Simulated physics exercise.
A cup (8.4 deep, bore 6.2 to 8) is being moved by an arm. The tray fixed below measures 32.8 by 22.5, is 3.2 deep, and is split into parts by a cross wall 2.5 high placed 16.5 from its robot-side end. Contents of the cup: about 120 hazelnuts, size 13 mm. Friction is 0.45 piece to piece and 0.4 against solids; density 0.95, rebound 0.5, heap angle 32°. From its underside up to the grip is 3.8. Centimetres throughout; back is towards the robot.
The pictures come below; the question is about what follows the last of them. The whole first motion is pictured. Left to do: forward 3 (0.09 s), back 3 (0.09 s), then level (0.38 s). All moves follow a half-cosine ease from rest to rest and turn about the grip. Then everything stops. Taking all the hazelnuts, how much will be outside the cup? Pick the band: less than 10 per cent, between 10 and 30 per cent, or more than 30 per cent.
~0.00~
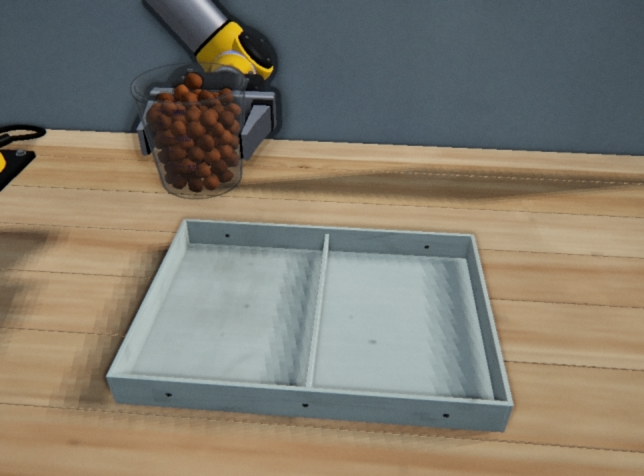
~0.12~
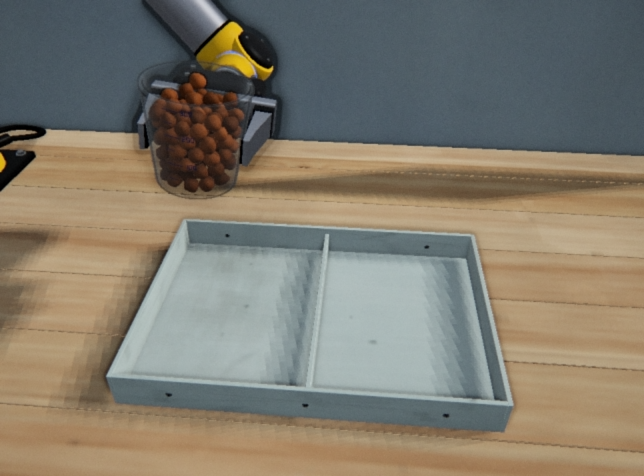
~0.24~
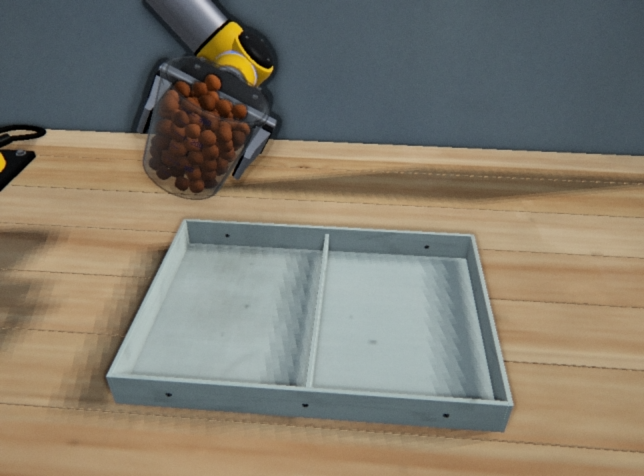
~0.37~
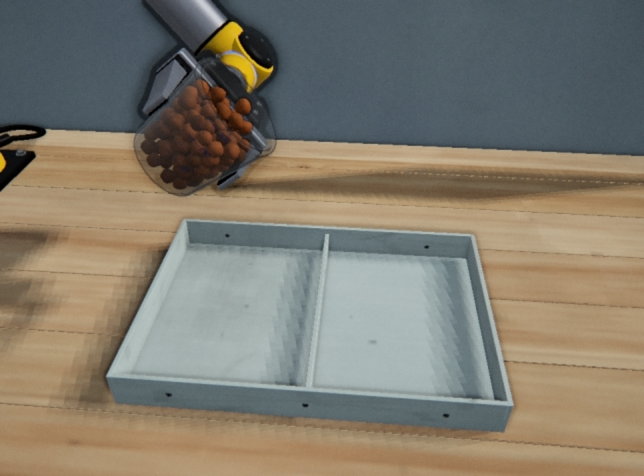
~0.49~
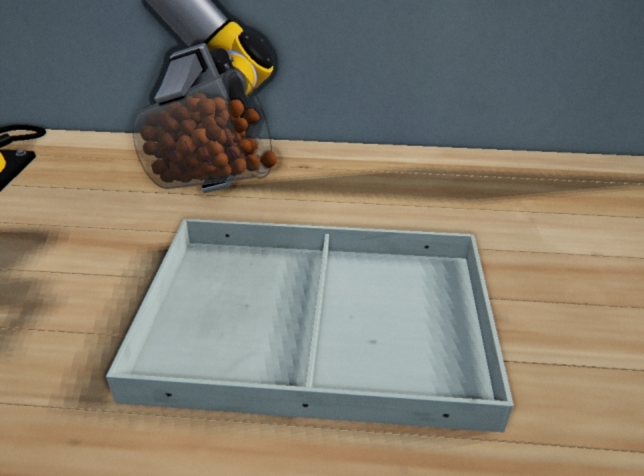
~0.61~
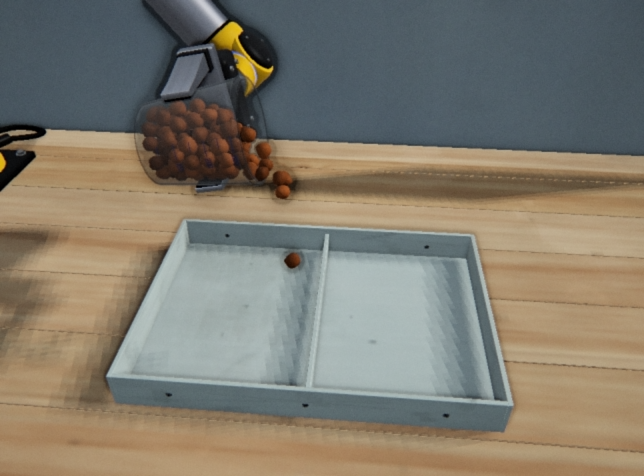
The share is more than 30 per cent.
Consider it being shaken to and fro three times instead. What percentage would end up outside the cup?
About 80 per cent, then.
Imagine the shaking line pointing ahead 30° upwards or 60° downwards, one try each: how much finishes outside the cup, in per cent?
Roughly 70 per cent, then 20 per cent.
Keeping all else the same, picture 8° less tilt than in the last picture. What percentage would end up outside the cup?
It would be near 40 per cent.
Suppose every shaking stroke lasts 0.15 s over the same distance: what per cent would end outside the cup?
Then roughly 35 percent.
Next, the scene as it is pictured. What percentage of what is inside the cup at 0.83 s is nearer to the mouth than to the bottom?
Around 75 in a hundred.
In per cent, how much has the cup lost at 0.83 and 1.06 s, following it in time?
50, then 55.
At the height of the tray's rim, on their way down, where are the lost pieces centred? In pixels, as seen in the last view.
(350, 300).
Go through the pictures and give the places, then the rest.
Cup middle at (196, 134), level; upper third of the load around (193, 114), from x 155 to 230, top at y 80; 117 in the cup, in the first frame.
Cup middle at (197, 134), tilted 8° forward; upper third of the load around (194, 115), from x 160 to 235, top at y 80, in the second frame.
Cup middle at (199, 135), tilted 27° forward; upper third of the load around (194, 113), from x 155 to 245, top at y 85, in the third frame.
Cup middle at (200, 136), tilted 52° forward; upper third of the load around (198, 116), from x 150 to 245, top at y 90, in the fourth frame.
Cup middle at (201, 137), tilted 71° forward; upper third of the load around (194, 120), from x 150 to 270, top at y 100, in the fifth frame.
Cup middle at (202, 138), tilted 79° forward; upper third of the load around (194, 126), from x 150 to 295, top at y 110; 113 in the cup, 4 in flight or on a rim, in the sixth frame.
After 0.83 s, tilted 76° forward, highest piece 21 above the table; 60 in the cup, 6 in the far-side part, 4 in the robot-side part, 47 in flight or on a rim.
After 1.06 s, tilted 16° forward, highest piece 24 above the table; 52 in the far-side part, 50 in the cup, 15 in the robot-side part.
After 1.37 s, level, highest piece 22 above the table; 52 in the far-side part, 50 in the cup, 15 in the robot-side part.
After 2.42 s, level, highest piece 21 above the table; 52 in the far-side part, 50 in the cup, 15 in the robot-side part.
At rest, 52 in the far-side part, 50 in the cup, 15 in the robot-side part. That is 57 % outside the cup.
